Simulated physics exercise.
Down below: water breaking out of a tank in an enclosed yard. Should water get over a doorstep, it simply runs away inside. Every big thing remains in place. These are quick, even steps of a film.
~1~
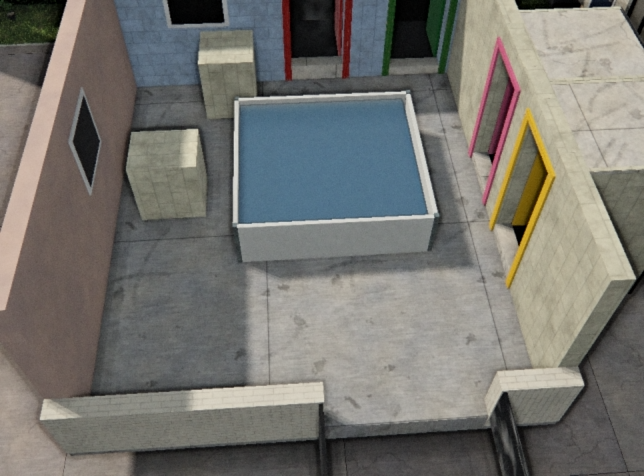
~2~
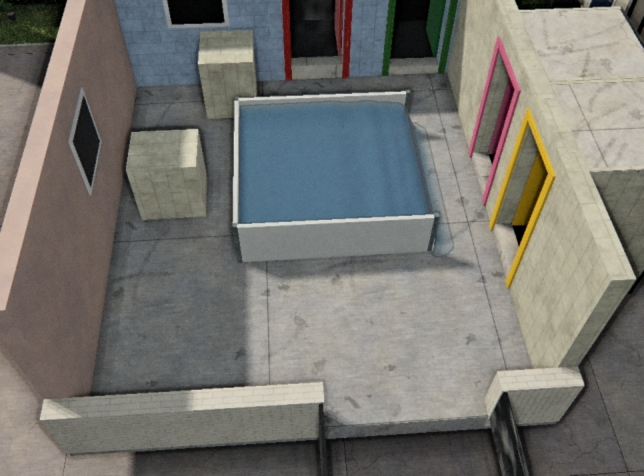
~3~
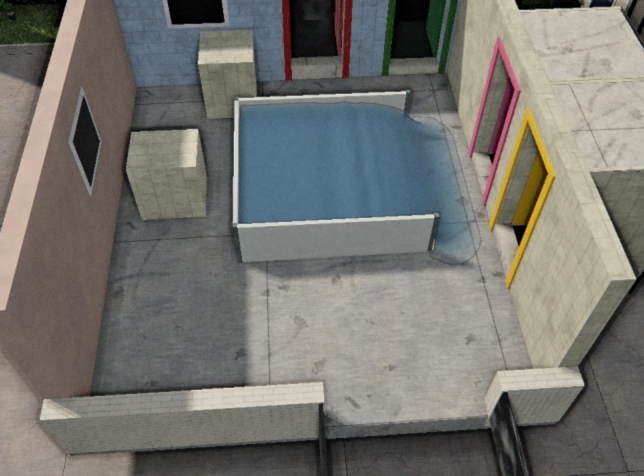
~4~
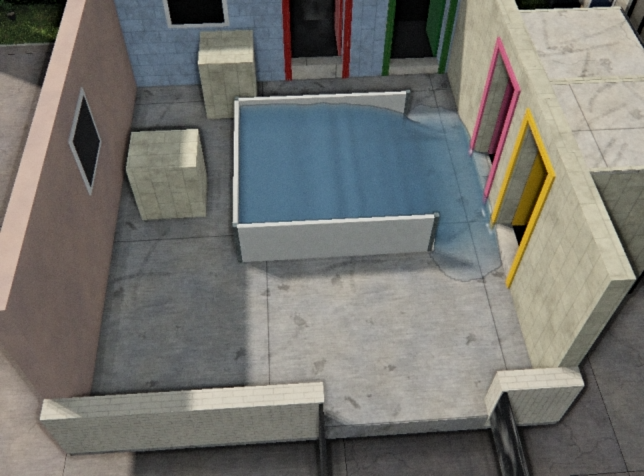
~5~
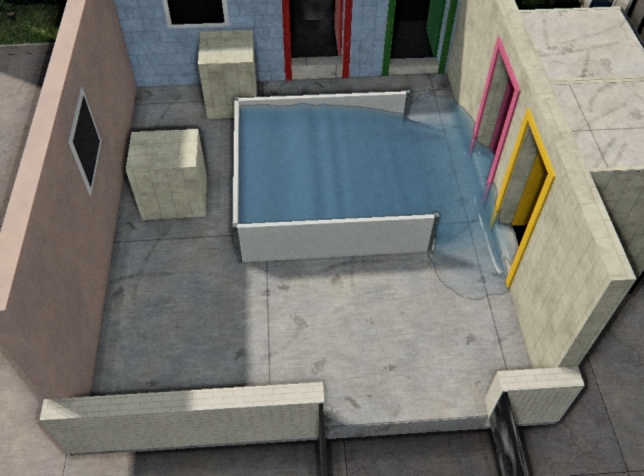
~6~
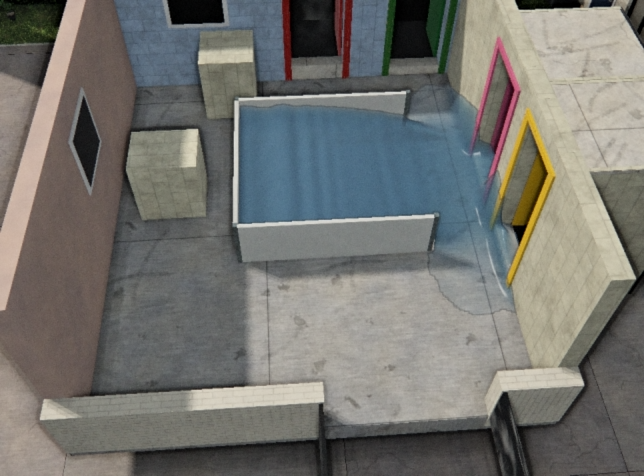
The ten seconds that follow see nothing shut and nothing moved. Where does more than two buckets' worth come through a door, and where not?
Outcome: Pink door: Over two buckets, yellow door: Over two buckets, red door: At most two buckets, green door: Over two buckets.
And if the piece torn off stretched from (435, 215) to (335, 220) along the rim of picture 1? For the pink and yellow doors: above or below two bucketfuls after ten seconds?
First pink is not flooded, then yellow is not flooded.
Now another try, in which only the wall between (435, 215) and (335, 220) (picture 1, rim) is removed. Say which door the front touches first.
I'd name the door marked yellow.
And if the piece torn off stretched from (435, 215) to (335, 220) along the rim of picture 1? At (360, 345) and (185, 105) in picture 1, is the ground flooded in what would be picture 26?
The first spot is soaked and the second is spared.
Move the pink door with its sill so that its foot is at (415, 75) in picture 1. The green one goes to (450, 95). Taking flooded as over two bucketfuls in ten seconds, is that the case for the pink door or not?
Note: Pink door beats the threshold.
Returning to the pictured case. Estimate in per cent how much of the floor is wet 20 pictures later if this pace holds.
I reckon 45 per cent or so.
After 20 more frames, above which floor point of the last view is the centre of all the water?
Estimate: (378, 191).
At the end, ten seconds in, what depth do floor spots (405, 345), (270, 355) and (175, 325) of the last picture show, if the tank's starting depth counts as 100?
At the three places, in the order asked: Around 4, 4 and 8 per cent.
A moment on, water covers 20 % of the floor; the pink door far over two buckets in, the yellow door over two buckets in, the red door not reached, the green door under two buckets in.
Next, water covers 35 % of the floor; the pink door far over two buckets in, the yellow door far over two buckets in, the red door wet at the sill, nothing in, the green door over two buckets in.
Then, water covers 45 % of the floor; the pink door far over two buckets in, the yellow door far over two buckets in, the red door wet at the sill, nothing in, the green door far over two buckets in.
Later, water covers 70 % of the floor; the pink door far over two buckets in, the yellow door far over two buckets in, the red door wet at the sill, nothing in, the green door far over two buckets in.
In the end, water covers 90 % of the floor; the pink door far over two buckets in, the yellow door far over two buckets in, the red door wet at the sill, nothing in, the green door far over two buckets in.
